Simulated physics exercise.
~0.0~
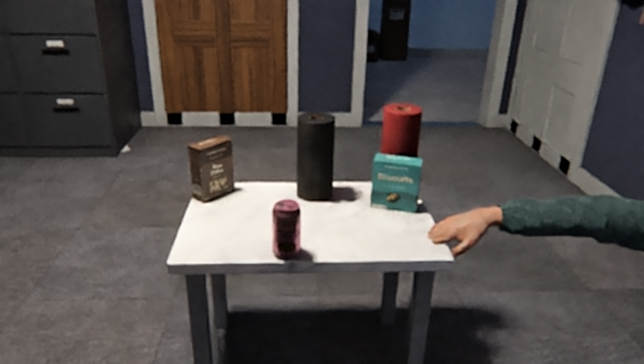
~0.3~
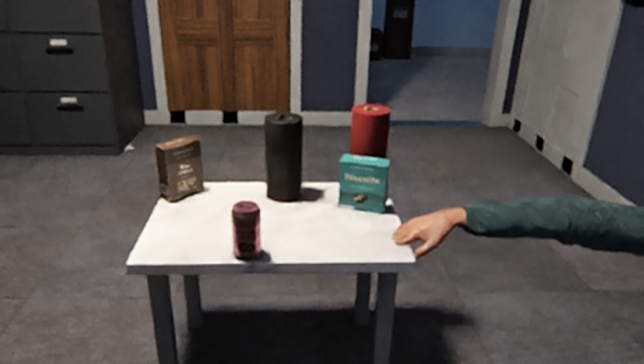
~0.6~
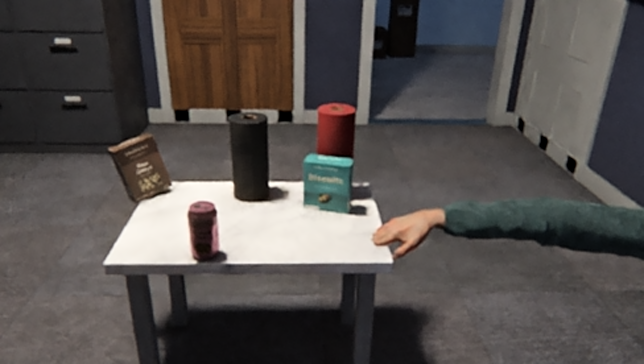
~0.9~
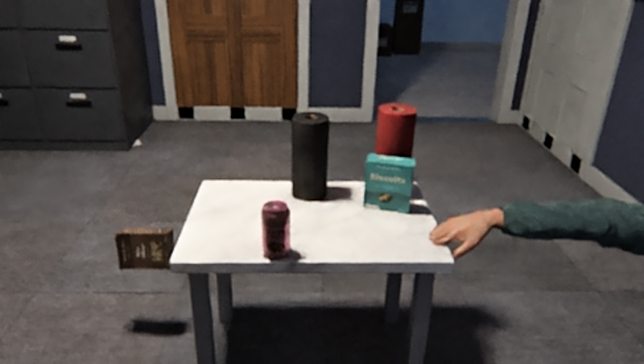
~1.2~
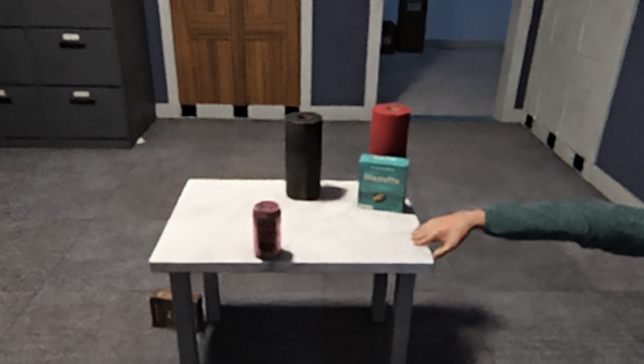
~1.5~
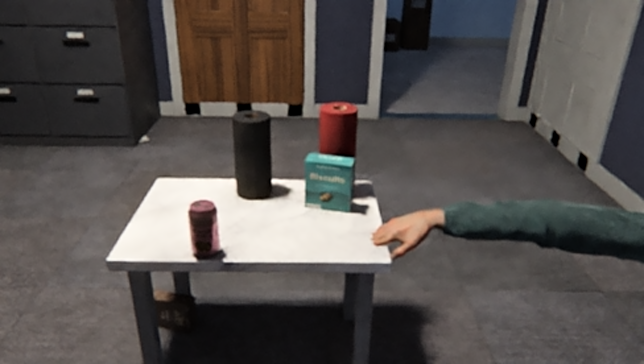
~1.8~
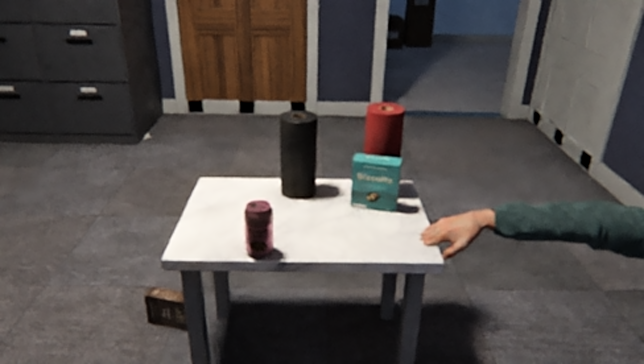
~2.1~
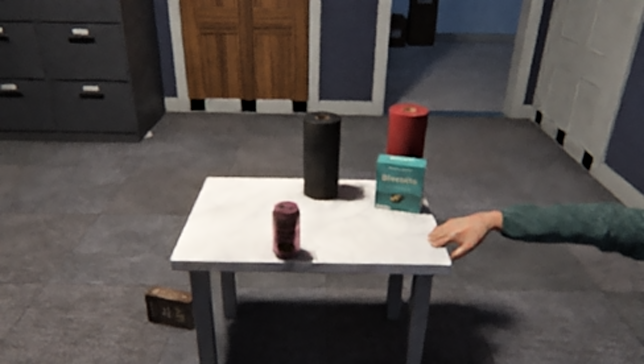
In a grey-floored room with filing cabinets and a wooden door behind, a small white table is seen from the front and slightly above, the view drifting a little sideways. A brown packet stands at the left, a pink can near the front, a black roll toward the back, and a turquoise packet before a red roll at the right. A hand in a green sleeve rests at the right edge as the table shifts left and right. The brown packet leans left, tips off the left edge and drops to the floor. It ends lying on its side there, while the other four items remain upright on the table.
